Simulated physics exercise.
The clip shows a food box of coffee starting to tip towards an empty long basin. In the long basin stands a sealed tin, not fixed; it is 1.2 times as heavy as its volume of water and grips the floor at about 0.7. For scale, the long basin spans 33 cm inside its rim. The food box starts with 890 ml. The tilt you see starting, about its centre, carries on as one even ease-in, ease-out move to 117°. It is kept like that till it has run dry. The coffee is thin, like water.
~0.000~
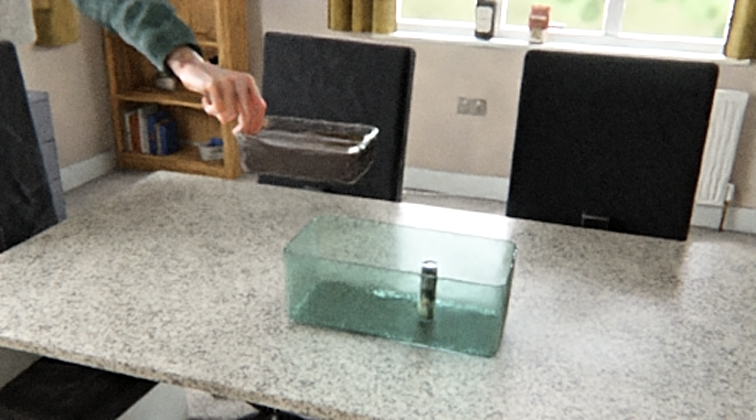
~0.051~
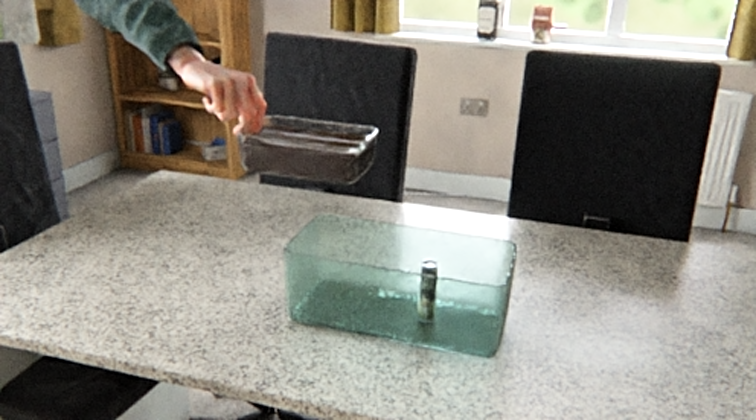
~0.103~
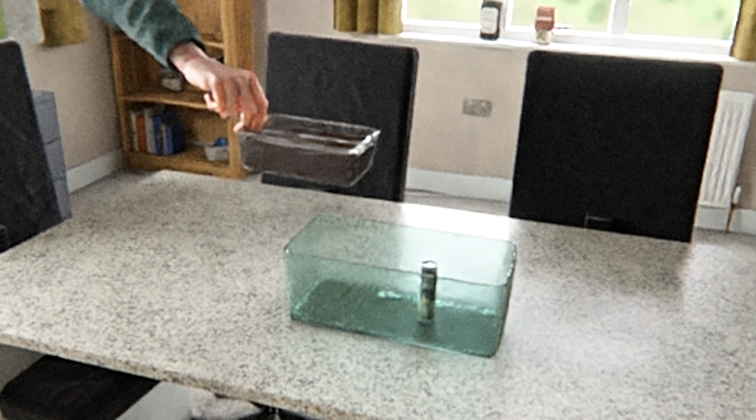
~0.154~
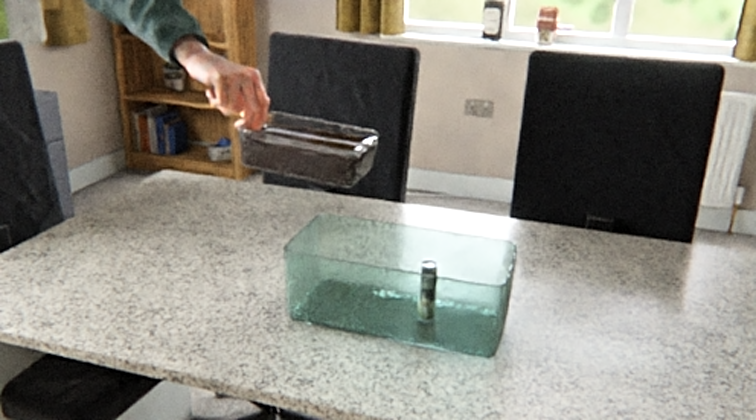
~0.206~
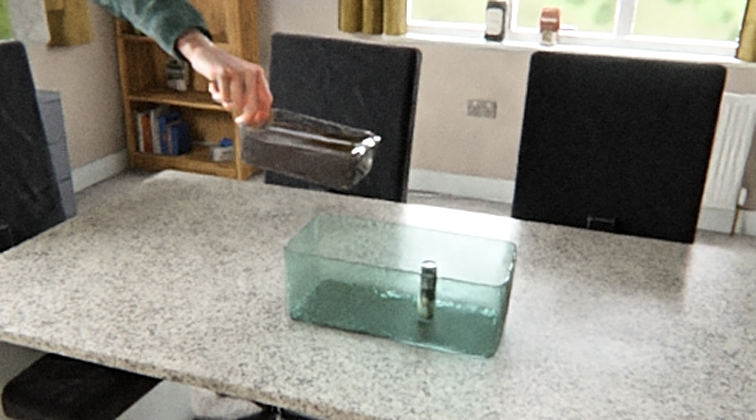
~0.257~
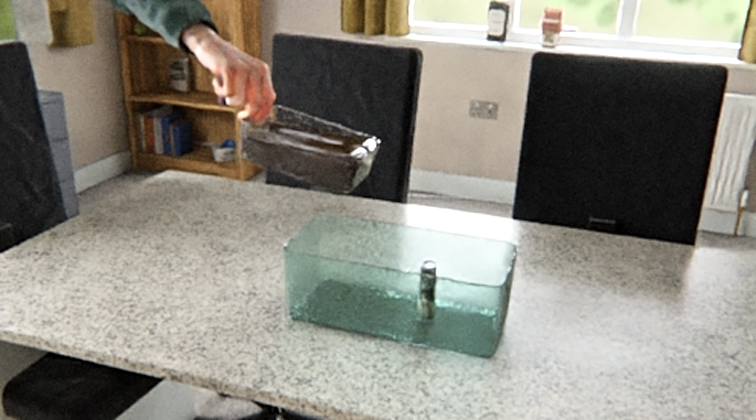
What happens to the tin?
It topples.
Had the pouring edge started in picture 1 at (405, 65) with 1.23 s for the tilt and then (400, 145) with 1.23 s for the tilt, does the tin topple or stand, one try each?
First it remains upright; then it remains upright.
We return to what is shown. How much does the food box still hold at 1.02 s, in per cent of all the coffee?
Near 2 in a hundred.
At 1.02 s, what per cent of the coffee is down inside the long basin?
About 88 per cent.
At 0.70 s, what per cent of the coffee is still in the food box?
Some 18 per cent.
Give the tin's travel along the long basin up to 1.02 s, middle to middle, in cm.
About 1 cm.
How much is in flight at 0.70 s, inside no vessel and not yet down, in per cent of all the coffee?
Near 40 in a hundred.
By 0.70 s the tilt is 71° and 17 per cent is still to pour; the tin stands where it began.
By 1.02 s the tilt is 109° and 2 per cent is still to pour; the tin stands 1 cm from where it began.
By 1.36 s the tilt is 117° and 0 per cent is still to pour; the tin leans 50°.
By 1.73 s the tilt is 117° and 0 per cent is still to pour; the tin lies on its side.
At rest the tin lies on its side.
